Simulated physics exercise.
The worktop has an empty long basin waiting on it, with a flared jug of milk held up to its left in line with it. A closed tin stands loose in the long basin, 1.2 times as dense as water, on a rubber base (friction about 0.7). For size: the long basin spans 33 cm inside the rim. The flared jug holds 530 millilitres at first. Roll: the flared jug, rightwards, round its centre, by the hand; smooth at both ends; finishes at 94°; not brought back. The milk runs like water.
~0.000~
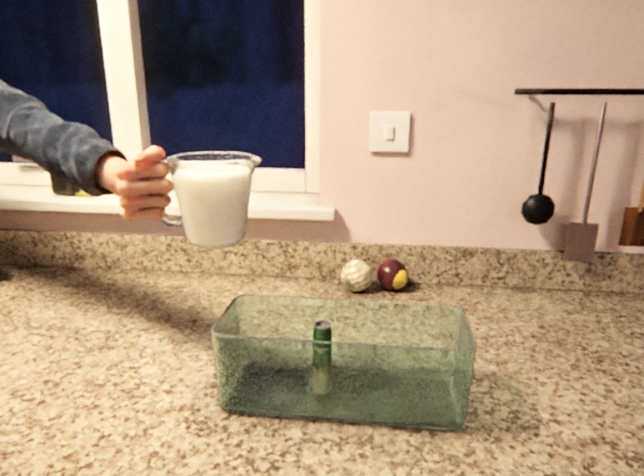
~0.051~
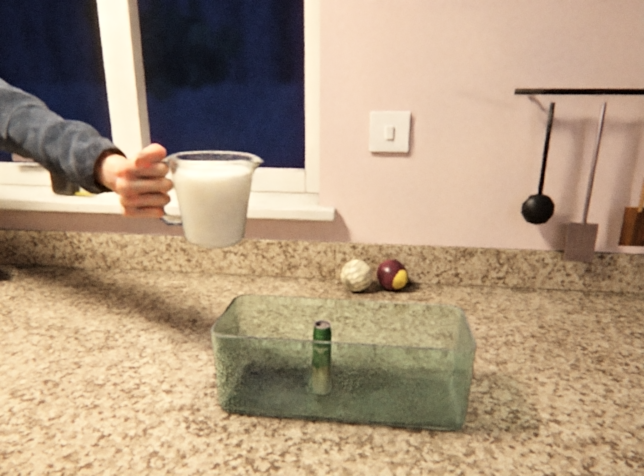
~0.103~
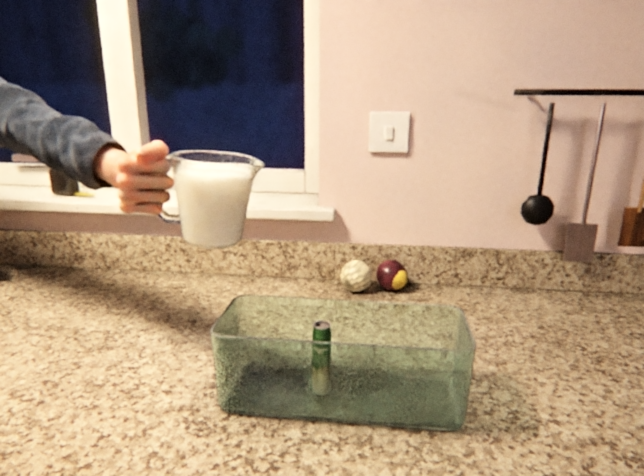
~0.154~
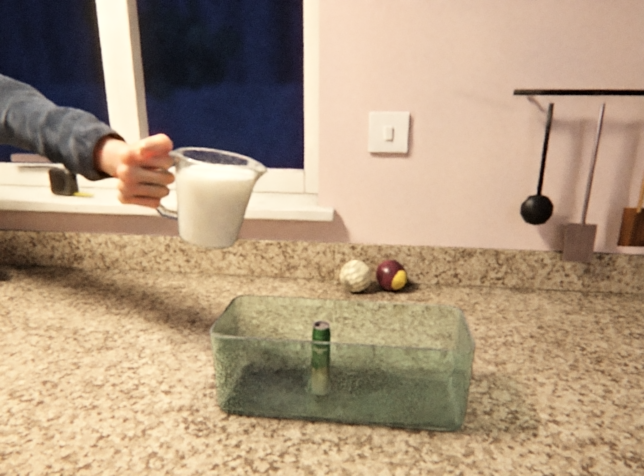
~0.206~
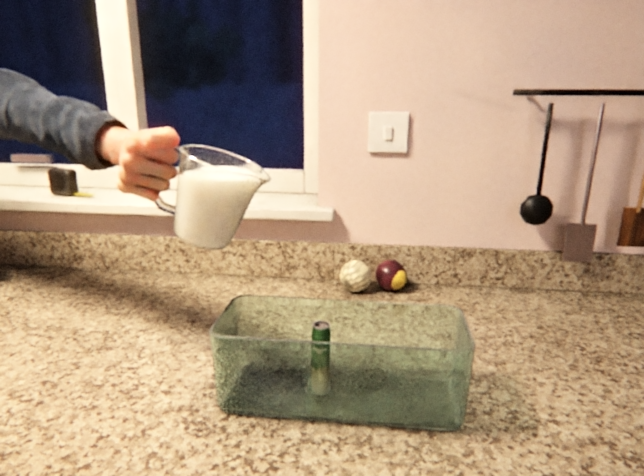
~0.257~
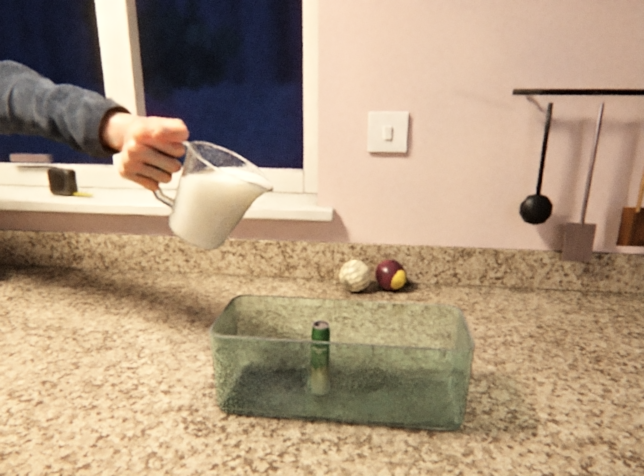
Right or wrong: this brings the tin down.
Right, the tin comes down.
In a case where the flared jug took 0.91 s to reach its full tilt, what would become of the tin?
Outcome - the tin comes down.
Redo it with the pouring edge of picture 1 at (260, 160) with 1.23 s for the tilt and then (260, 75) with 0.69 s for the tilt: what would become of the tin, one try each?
First it tips over; then it stays on its base.
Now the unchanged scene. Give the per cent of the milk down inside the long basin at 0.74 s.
Some 60 percent of the total.
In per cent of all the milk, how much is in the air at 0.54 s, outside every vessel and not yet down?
I'd say close to 30 per cent.
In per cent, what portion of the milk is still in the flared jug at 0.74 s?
Share remaining: Approx. 18 %.
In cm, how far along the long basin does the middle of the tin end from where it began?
The middle of the tin ends some 7.0 cm along the basin.
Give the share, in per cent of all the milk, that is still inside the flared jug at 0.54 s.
Near 58 in a hundred.
Then, 0.54 s in, the tilt is 83° and 59 per cent is still to pour; the tin stands where it began.
Then, 0.74 s in, the tilt is 94° and 18 per cent is still to pour; the tin leans 6°.
Then, 0.96 s in, the tilt is 94° and 3 per cent is still to pour; the tin lies on its side.
Then, 1.19 s in, the tilt is 94° and 1 per cent is still to pour; the tin lies on its side.
Finally, the tin lies on its side.
